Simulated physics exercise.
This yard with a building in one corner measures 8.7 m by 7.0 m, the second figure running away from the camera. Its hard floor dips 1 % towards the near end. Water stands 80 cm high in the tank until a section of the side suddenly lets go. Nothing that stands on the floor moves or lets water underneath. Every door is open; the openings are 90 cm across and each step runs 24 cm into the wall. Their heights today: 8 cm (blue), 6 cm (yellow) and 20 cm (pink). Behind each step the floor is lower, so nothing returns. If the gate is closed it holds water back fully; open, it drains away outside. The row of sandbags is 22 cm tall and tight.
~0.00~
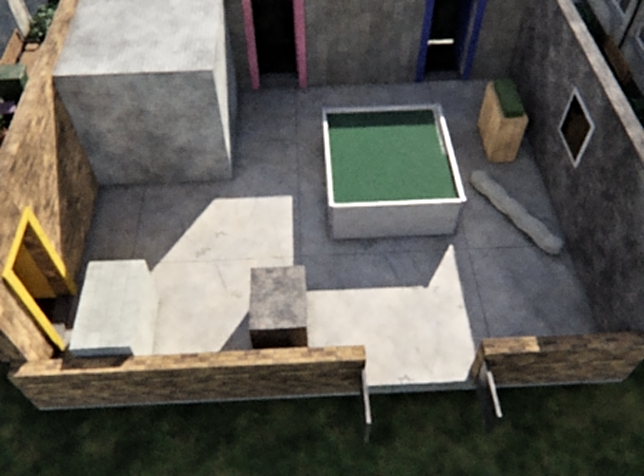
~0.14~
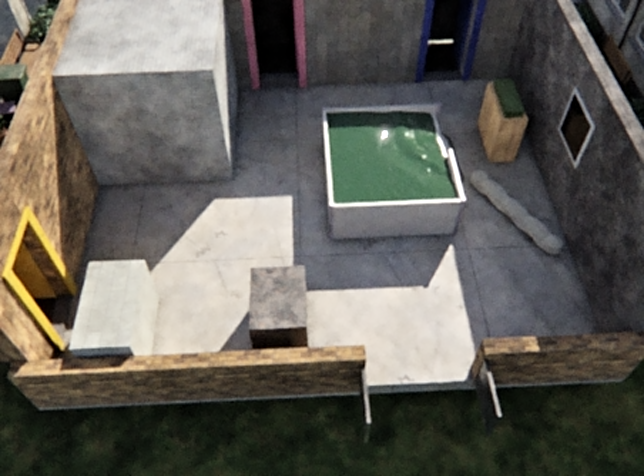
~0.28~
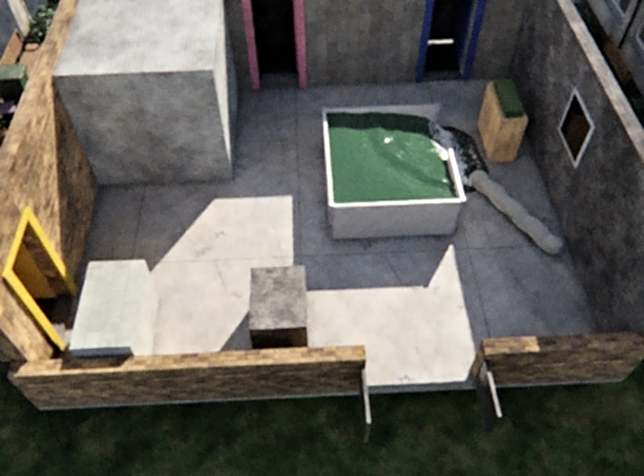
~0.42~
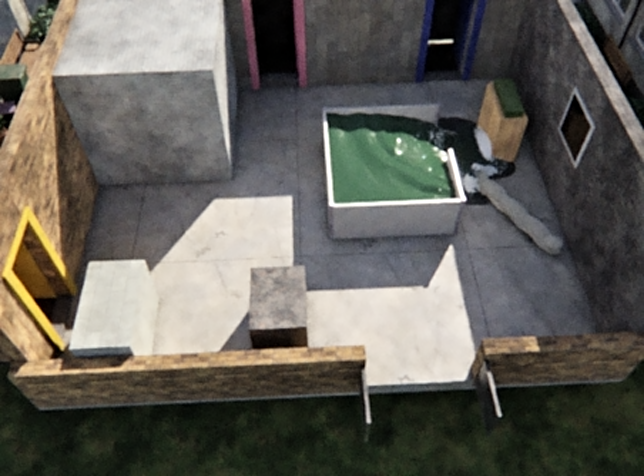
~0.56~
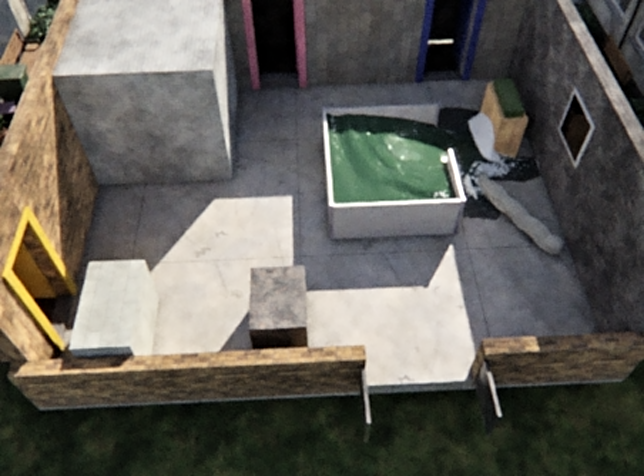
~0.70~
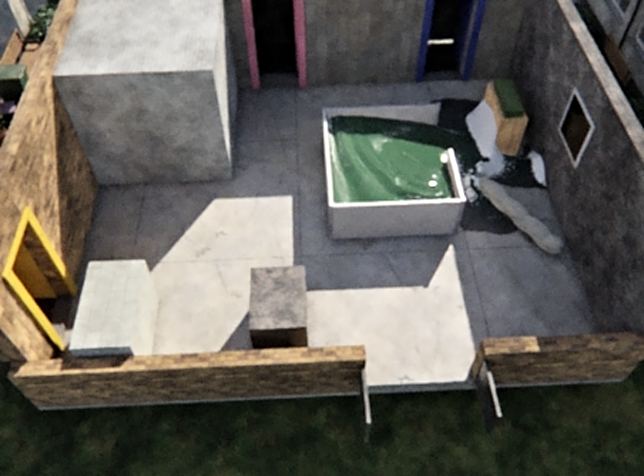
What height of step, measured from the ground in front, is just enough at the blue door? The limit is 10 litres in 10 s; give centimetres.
It would have to be roughly 35 cm high.
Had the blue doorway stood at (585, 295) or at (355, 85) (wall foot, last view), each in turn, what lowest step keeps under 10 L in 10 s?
Roughly 10.0 and 7.5 cm.
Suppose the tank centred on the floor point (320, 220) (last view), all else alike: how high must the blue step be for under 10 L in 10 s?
About 29 cm.
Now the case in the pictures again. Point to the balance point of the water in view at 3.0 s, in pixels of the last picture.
At about (433, 180).
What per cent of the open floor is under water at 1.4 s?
Near 20 per cent is wet.
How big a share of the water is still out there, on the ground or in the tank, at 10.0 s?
Some 76 per cent remains.
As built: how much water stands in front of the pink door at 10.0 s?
About 8.0 cm.
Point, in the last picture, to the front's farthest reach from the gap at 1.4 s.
Near (551, 292).
After 1.4 s water covers 20 % of the floor, deepest (64 cm) near (478, 152); 14 cm at the blue door, 11 litres in over its 8 cm step.
After 3.0 s water covers 35 % of the floor, deepest (42 cm) near (554, 241); 28 cm at the blue door, 296 litres in over its 8 cm step.
After 10.0 s water covers 85 % of the floor, deepest (17 cm) near (607, 359); 13 cm at the blue door, 770 litres in over its 8 cm step.
At the blue door as built, the water arrived by 1.2 s and peaked near 29 cm at 3.4 s.
With a step of 32 cm, 25 litres would have come in within the 10 s; with 38 cm, 3 litres. So under 10 litres takes about 35 cm.
